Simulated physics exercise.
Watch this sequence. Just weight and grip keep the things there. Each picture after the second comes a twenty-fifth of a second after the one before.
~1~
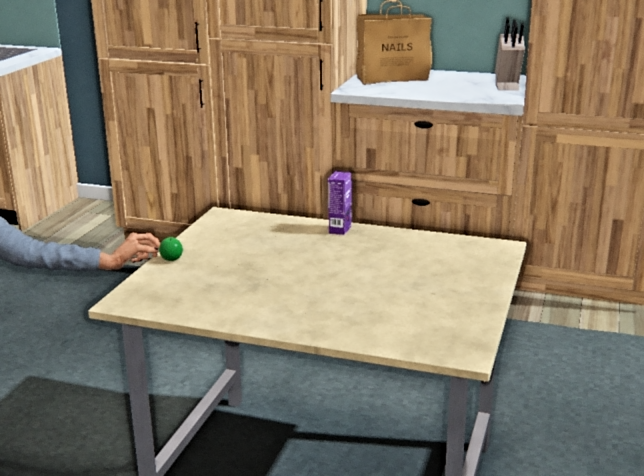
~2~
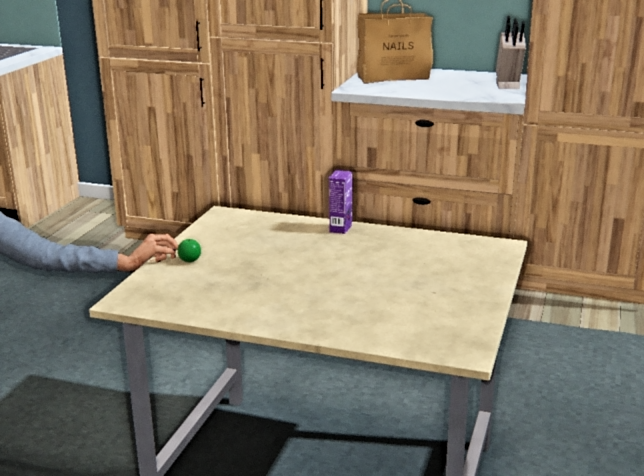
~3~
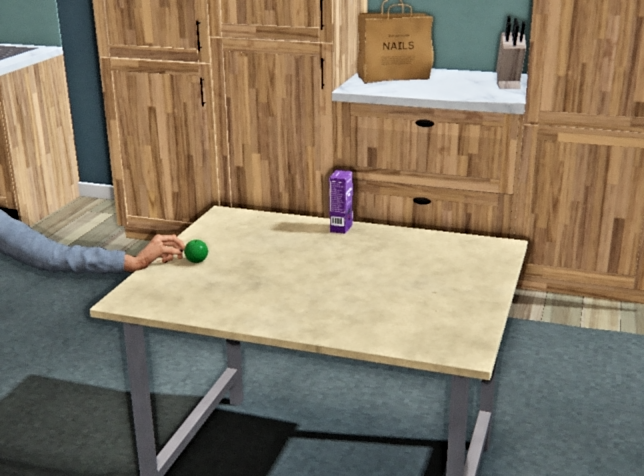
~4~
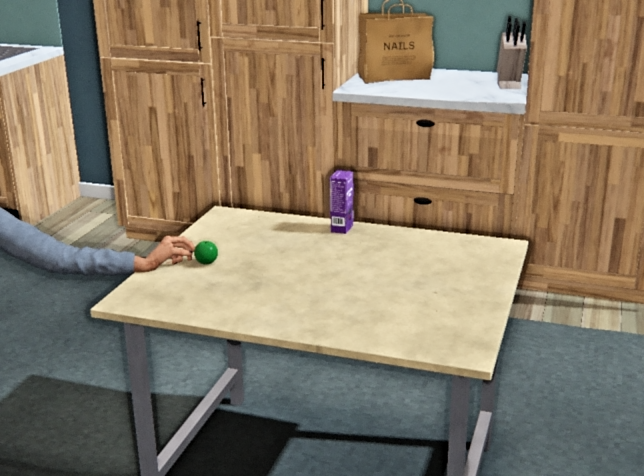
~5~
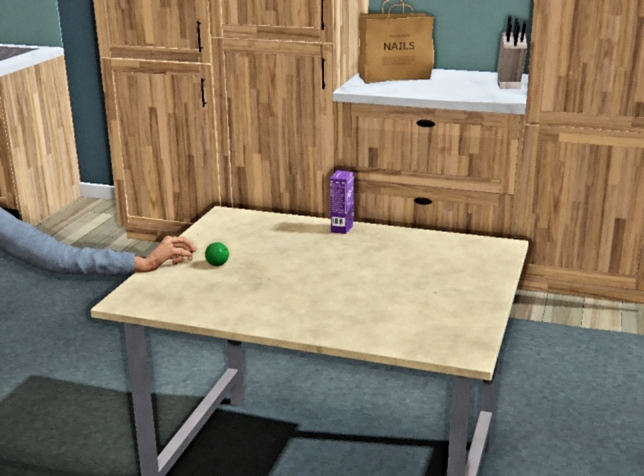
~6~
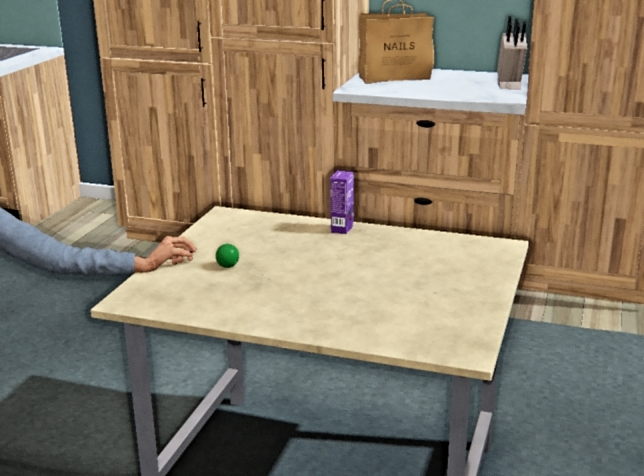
A green apple moved right across the left side of the pale table with a hand behind it, then rolled on a little as the hand stayed back, while a purple carton stood still.
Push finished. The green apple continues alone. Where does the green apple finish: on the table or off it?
Off it.
Then, 0.50 s on from there, green apple shifted well along near (355, 272).
Then, 1.20 s on from there, green apple now off the table.
In the end, off the table, green apple.
